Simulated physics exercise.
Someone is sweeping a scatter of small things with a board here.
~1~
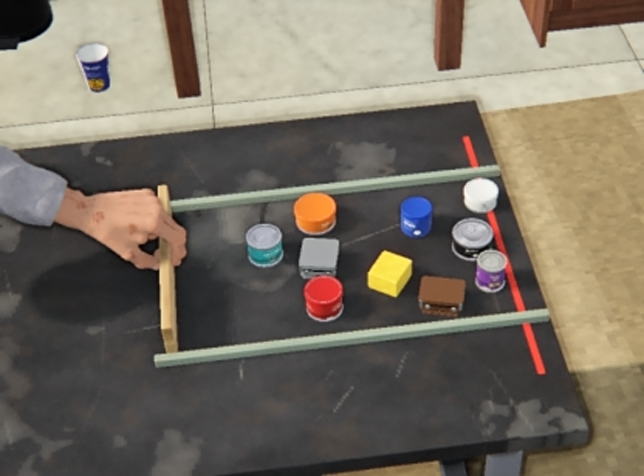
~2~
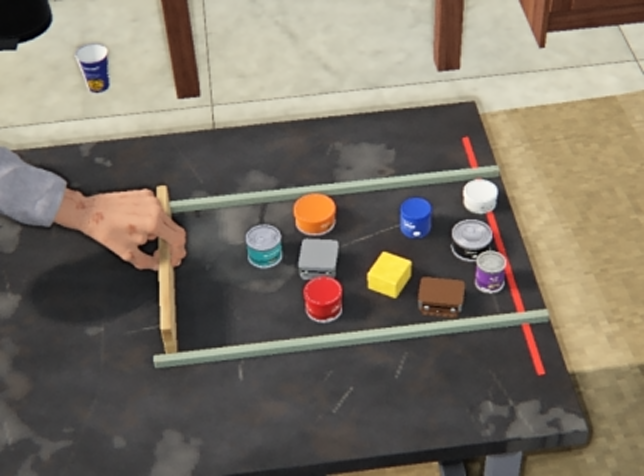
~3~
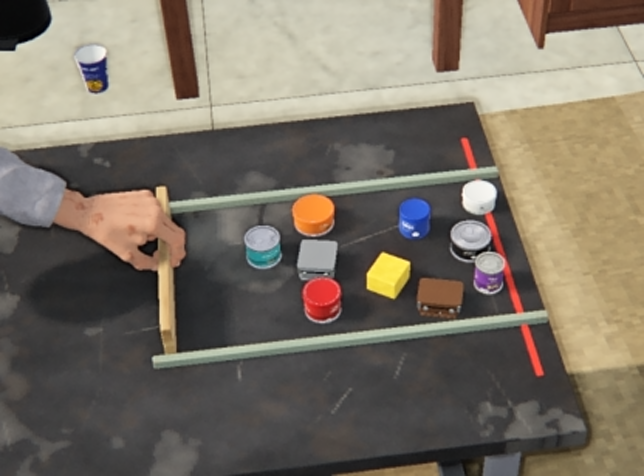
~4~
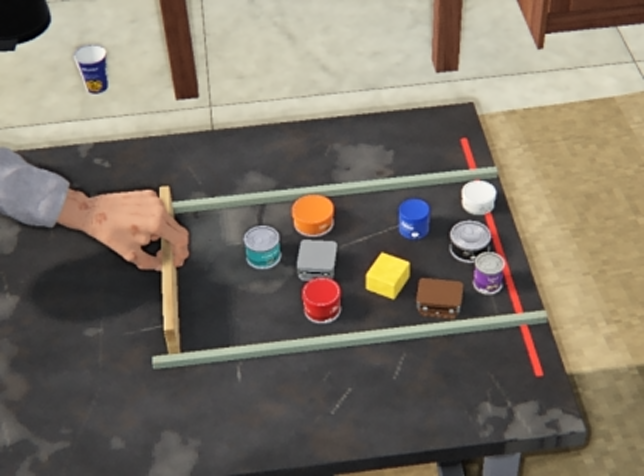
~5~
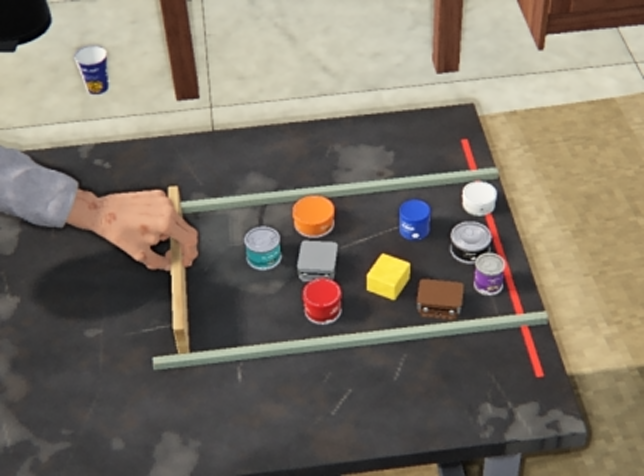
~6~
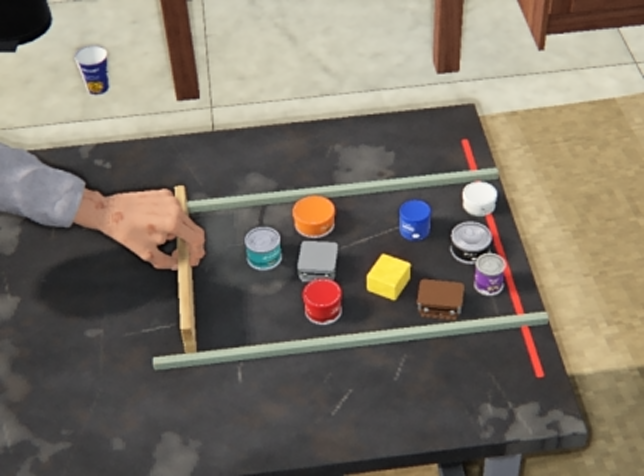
A hand in a grey sleeve grips a wooden board at the left of a dark, worn table, seen from above at an angle in a room with pale floor tiles. Between two pale green rails sit orange, turquoise, grey, red, yellow, brown and blue items, with white, black and purple tins near red tape at right. The hand holds nearly still, then slides the board slightly right, touching nothing.
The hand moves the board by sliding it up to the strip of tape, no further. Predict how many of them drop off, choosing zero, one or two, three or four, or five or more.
Five or more drop off.
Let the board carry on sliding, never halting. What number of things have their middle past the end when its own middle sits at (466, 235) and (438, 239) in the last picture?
Count one: 3; count two: 0.
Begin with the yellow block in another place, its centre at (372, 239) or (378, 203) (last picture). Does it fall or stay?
Taking them in order, it drops away and then it drops away.
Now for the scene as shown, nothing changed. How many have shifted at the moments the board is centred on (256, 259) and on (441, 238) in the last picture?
Well, it's 1 at the first one and 10 at the second.
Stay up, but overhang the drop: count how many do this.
I'd say 4 of them.
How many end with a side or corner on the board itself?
The number is 4.
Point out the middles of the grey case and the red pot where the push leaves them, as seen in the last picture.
I'd say approximately (525, 244) and then (531, 279).
Soon after, none off yet; white tin at rest near (480, 199); purple tin at rest near (490, 275); black tin at rest near (471, 243).
In the end, the number that fall off is five or more; gone, yellow block, blue tub, brown case, black tin, purple tin and white tin.
